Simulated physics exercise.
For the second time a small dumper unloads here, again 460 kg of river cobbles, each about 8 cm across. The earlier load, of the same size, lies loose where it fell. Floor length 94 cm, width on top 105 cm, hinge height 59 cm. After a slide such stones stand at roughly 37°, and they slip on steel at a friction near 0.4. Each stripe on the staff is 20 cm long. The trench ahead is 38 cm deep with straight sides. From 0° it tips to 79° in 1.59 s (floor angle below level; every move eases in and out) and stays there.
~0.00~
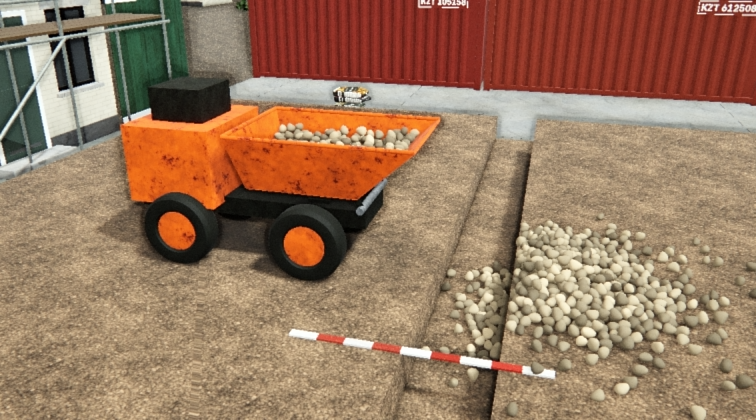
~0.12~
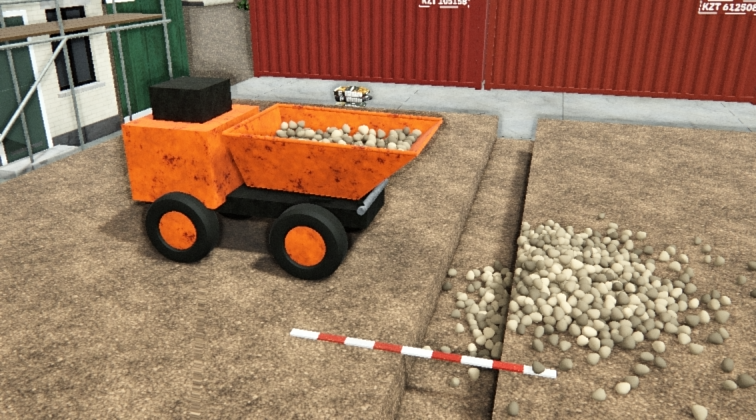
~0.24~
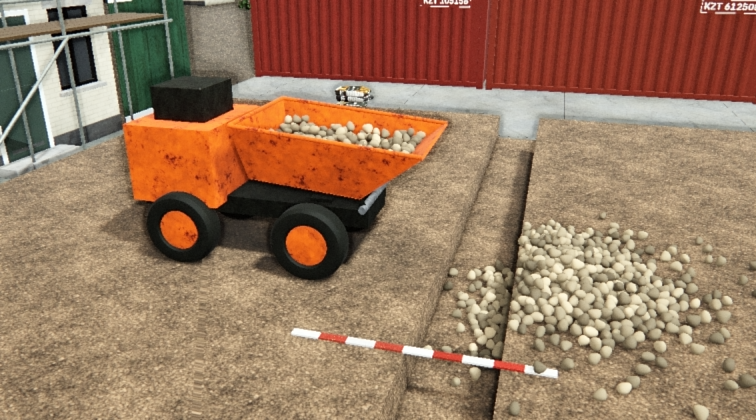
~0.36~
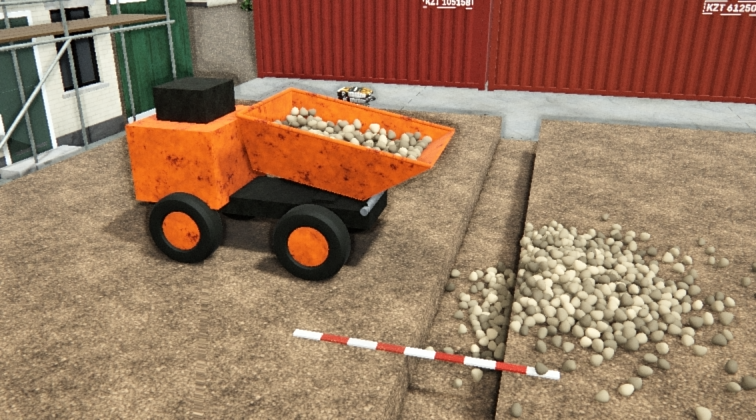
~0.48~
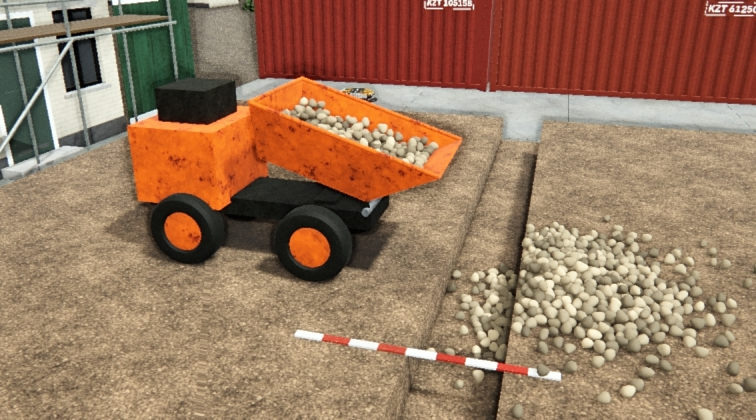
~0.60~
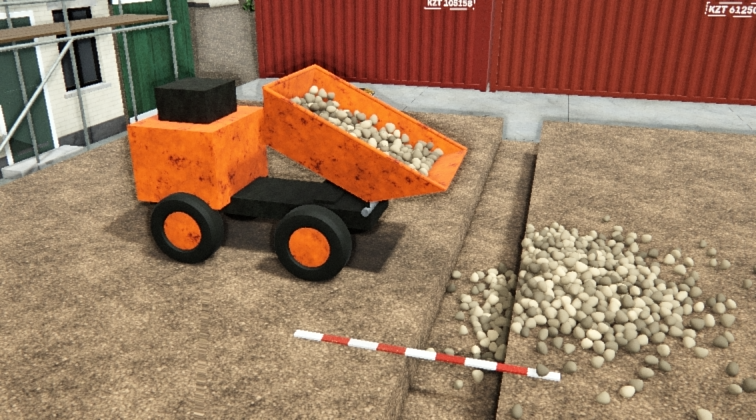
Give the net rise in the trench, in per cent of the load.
Roughly 98 per cent of a load more.
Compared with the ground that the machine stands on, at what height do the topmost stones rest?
Some 26 cm above that level.
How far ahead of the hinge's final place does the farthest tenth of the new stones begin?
Roughly 120 cm ahead of it.
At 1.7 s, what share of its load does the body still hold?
Roughly 35 per cent is still inside.
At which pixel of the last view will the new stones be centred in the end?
Around (483, 297).
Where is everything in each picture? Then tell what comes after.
In the first picture, lip at (414, 153), floor tilted 0°, highest stones at (379, 137). The earlier load is highest near (557, 252), 23 cm above ground level, 13 % in the trench, 86 % past the trench.
In the second picture, lip at (417, 154), floor tilted 1°, highest stones at (360, 135); the stones move at 0.2 m/s on average.
In the third picture, the body is at 5°, its lip at (422, 158); the top of the load is at (306, 126); the stones move at 0.4 m/s on average.
In the fourth picture, lip at (431, 167), floor tilted 10°, highest stones at (304, 120); the stones move at 0.5 m/s on average.
In the fifth picture, lip at (439, 177), floor tilted 17°, highest stones at (304, 110); the stones move at 0.6 m/s on average.
In the sixth picture, the body is at 25°, its lip at (445, 190); the top of the load is at (314, 100); the stones move at 0.7 m/s on average.
After 1.2 s the floor is at 67°; in per cent of one load, 100 in the body, 14 in the trench, 86 past the trench; the foremost stones are past the picture's edge.
After 1.7 s the floor is at 79°; in per cent of one load, 34 in the body, 78 in the trench, 87 past the trench; the foremost stones are past the picture's edge.
After 2.0 s the floor is at 79°; in per cent of one load, 4 in the body, 107 in the trench, 88 past the trench; the foremost stones are past the picture's edge.
After 4.6 s the floor is at 79°; in per cent of one load, 0 in the body, 112 in the trench, 88 past the trench; the foremost stones are past the picture's edge. Net gain in the trench, 98.
